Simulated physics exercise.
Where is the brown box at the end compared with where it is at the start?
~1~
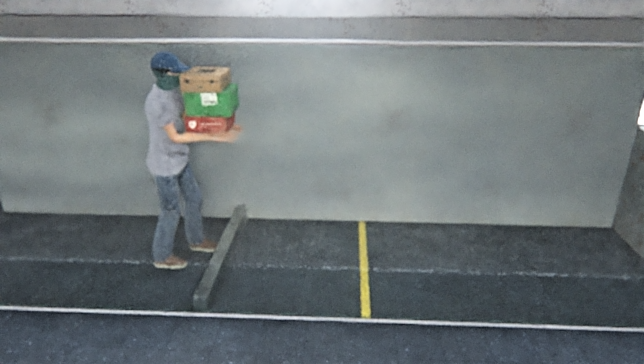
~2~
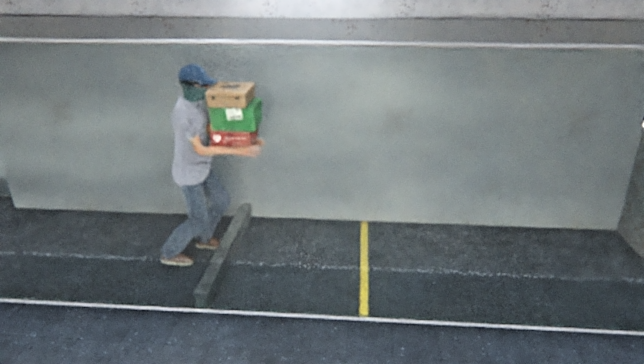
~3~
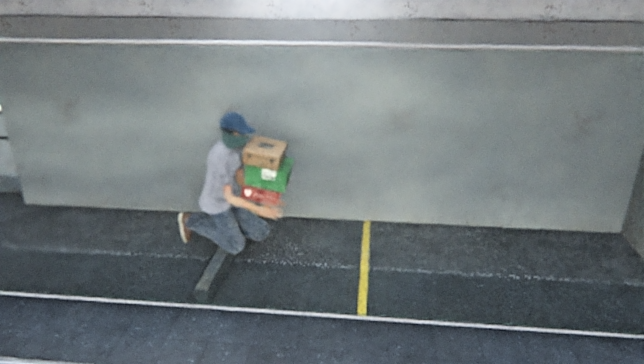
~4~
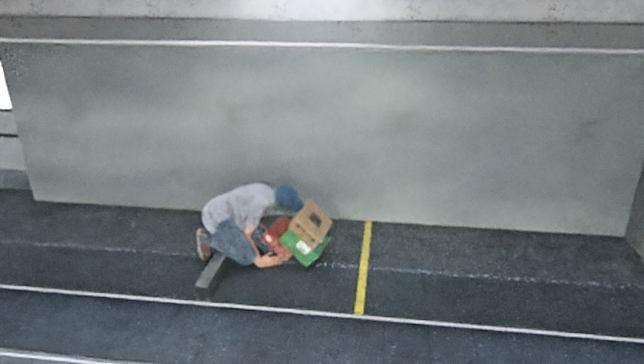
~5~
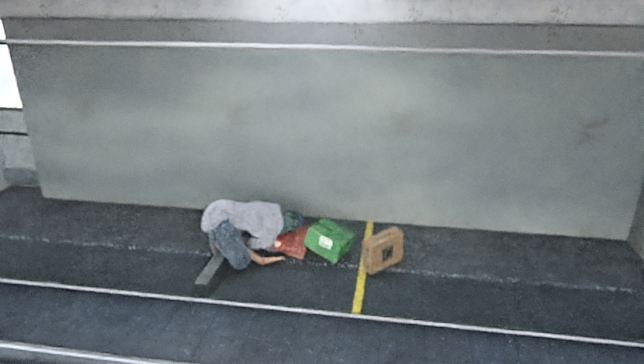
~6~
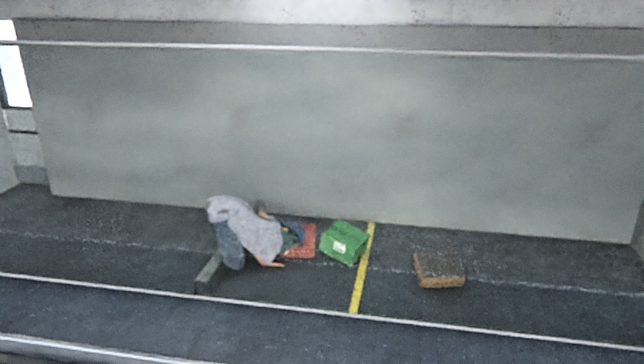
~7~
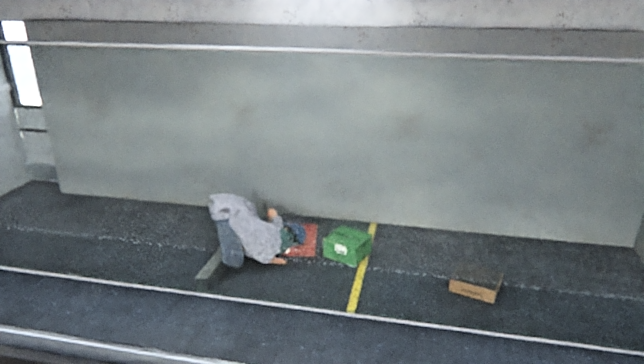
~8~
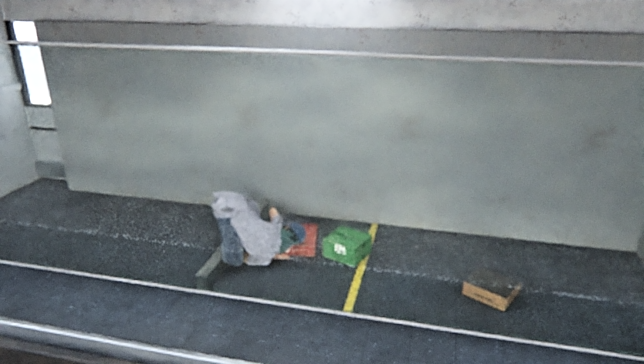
At the start it is on top of the stack in the person's arms, on the left and well above the floor. By the end it lies on the floor far to the right, past the yellow line.
